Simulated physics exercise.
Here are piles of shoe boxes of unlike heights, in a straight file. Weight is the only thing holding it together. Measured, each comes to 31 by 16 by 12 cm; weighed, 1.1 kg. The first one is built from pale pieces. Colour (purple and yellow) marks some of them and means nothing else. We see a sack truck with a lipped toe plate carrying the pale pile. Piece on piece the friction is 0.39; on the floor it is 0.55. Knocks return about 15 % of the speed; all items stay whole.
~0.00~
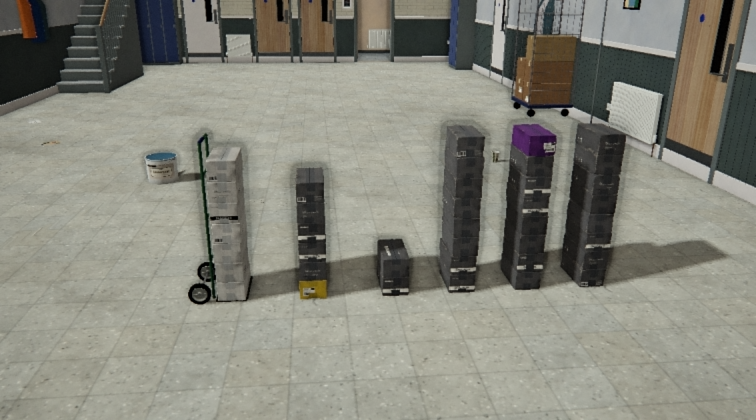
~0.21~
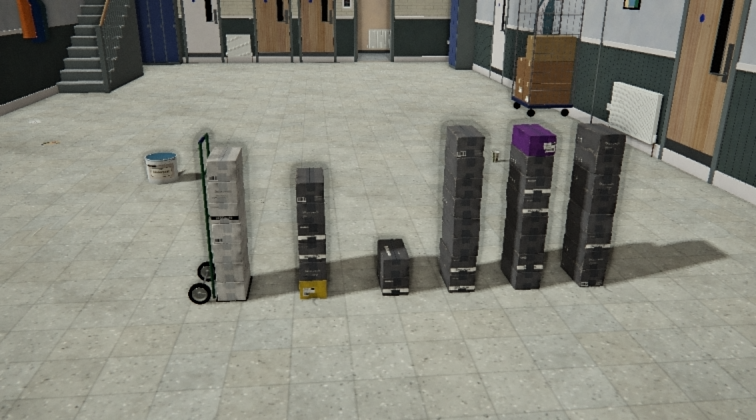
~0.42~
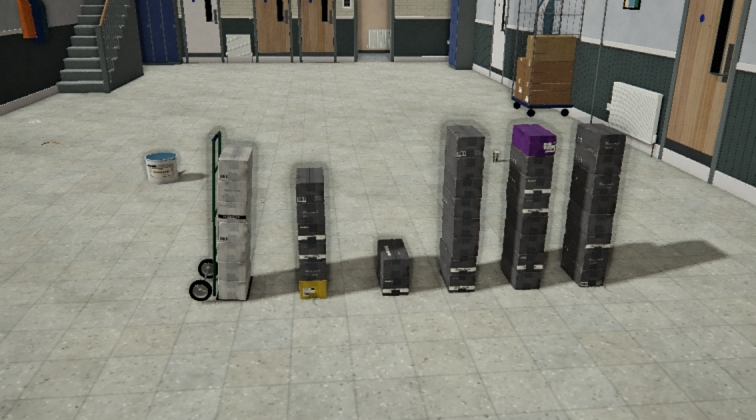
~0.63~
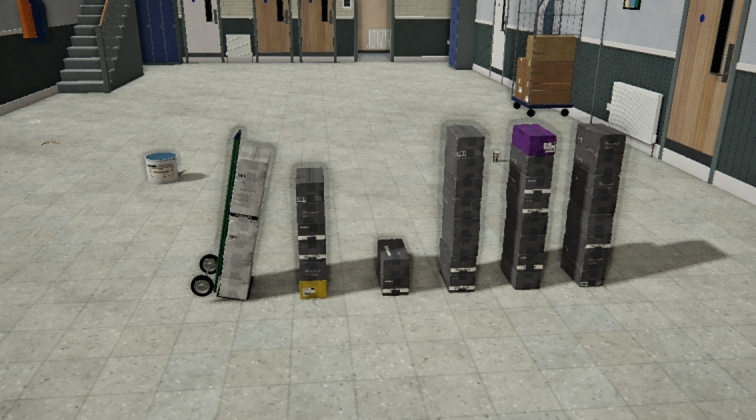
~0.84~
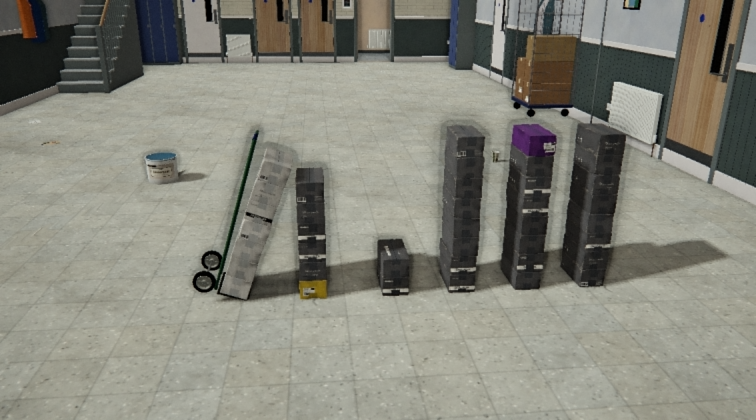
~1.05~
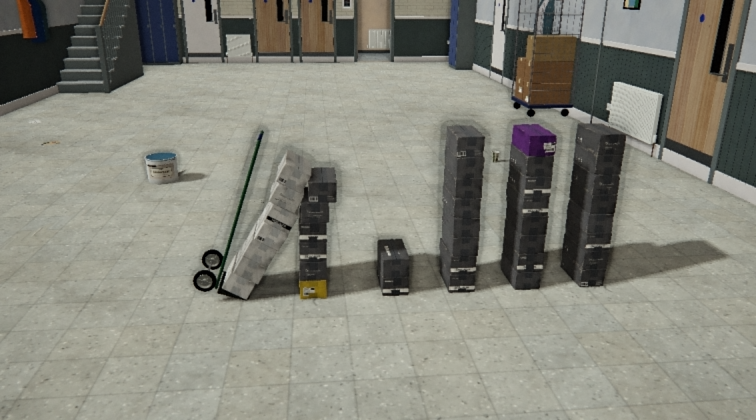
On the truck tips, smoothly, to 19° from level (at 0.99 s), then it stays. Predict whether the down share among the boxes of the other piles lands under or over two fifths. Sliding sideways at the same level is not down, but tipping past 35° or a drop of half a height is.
Prediction: Under two fifths.
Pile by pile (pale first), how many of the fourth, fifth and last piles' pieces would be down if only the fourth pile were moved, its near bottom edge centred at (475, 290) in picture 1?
Fourth 0, fifth 0, last 0 down.
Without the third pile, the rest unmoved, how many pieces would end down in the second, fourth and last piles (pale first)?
Pile by pile: Second 6, fourth 7, last 7.
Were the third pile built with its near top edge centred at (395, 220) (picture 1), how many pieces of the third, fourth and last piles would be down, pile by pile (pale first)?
Down by pile: Third 3, fourth 8, last 8.
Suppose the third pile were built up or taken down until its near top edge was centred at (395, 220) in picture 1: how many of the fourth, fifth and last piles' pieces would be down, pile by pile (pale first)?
Pile by pile that makes fourth 8, fifth 8, last 8.
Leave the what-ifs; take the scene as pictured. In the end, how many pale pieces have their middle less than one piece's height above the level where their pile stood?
I count 3 of the pale pieces.
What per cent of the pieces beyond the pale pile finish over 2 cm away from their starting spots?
The shifted ones make up 30 per cent.
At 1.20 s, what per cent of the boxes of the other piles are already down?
By that time it is 0 percent.
By 1.20 s, 7 of the pale pile down; none of the 32 other boxes down, 6 disturbed; yellow box tilted 6°.
By 1.40 s, 7 of the pale pile down; none of the 32 other boxes down, 6 disturbed; yellow box tilted 21°.
By 1.56 s, 7 of the pale pile down; 6 of the 32 other boxes down; yellow box tilted 44°.
By 1.76 s, 7 of the pale pile down; 6 of the 32 other boxes down; yellow box tilted 53°.
When it is over (2.7 s), 7 of the pale pile down; 6 of the 32 other boxes down; yellow box tilted 53°; purple box unmoved. That is 19 per cent. In pixels of the last frame, middles, yellow box near (326, 272), purple box near (534, 140).
